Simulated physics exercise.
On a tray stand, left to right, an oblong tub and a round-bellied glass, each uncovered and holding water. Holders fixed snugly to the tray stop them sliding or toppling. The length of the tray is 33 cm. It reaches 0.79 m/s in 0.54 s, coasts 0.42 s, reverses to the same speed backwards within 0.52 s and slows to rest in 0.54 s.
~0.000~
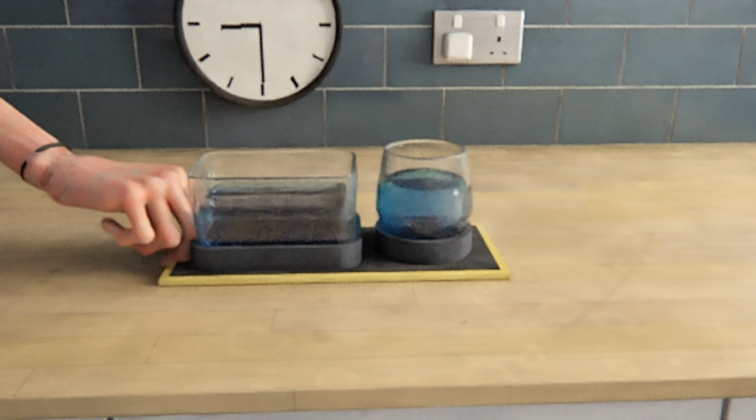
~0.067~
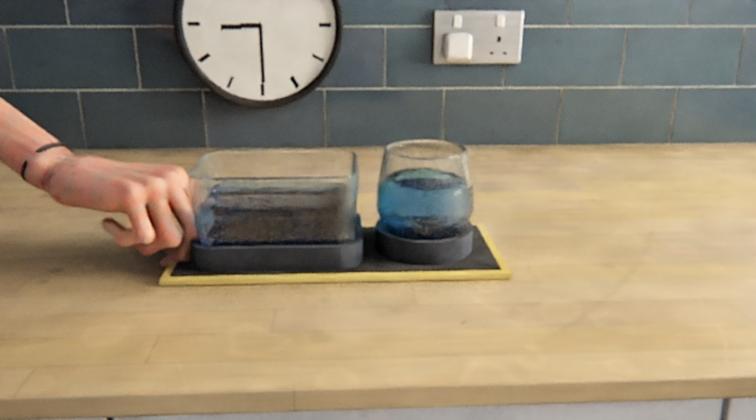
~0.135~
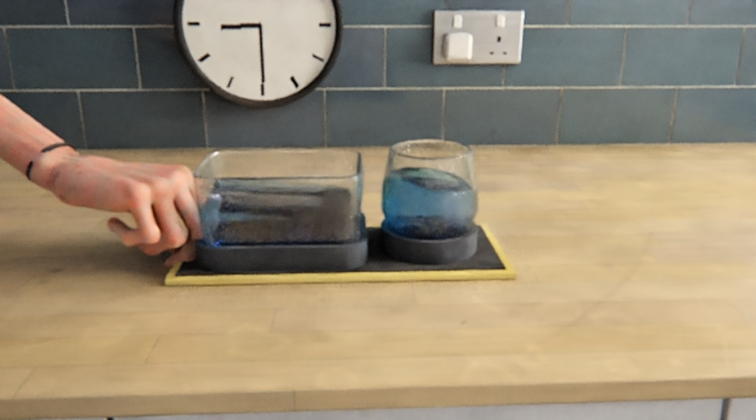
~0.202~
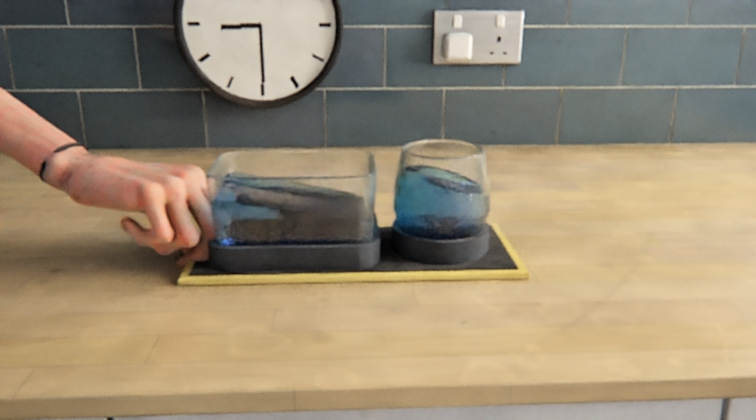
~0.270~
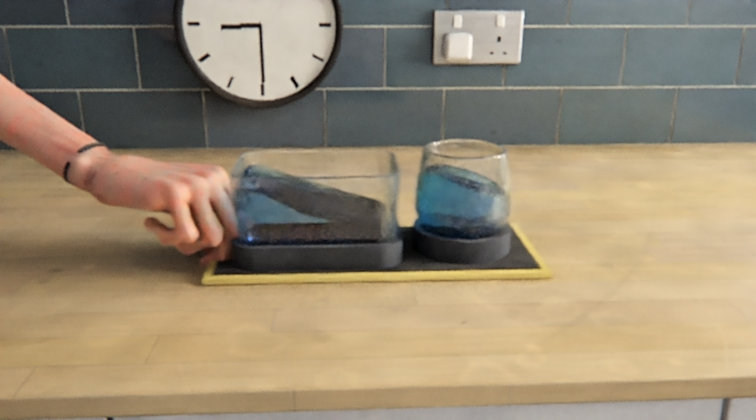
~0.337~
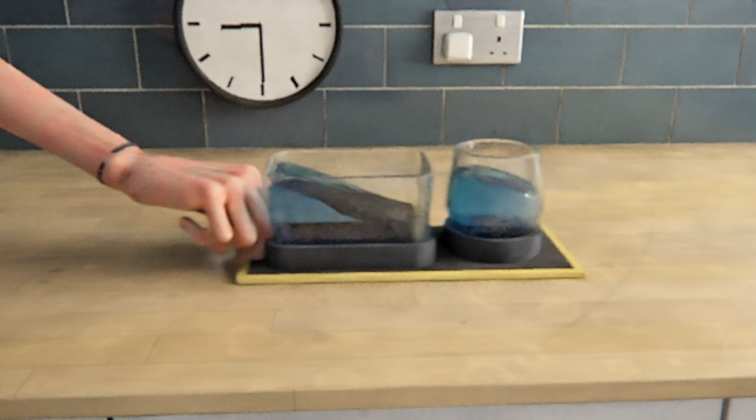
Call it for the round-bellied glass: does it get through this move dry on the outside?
Yes, no water escapes.
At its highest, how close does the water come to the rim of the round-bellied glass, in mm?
At its peak the liquid sits around 6 mm under the rim.
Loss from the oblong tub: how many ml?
Estimate: Around 60 ml.
Then, 0.82 s in, the tray moves at 0.79 m/s; losses from the left are 0, 0 ml.
Then, 1.30 s in, the tray moves at 0.38 m/s; losses from the left are 50, 0 ml.
Then, 1.78 s in, the tray moves at 0.32 m/s; losses from the left are 57, 0 ml.
Then, 2.27 s in, the tray moves at 0.00 m/s; losses from the left are 57, 0 ml.
Finally, losses from the left are 57, 0 ml.
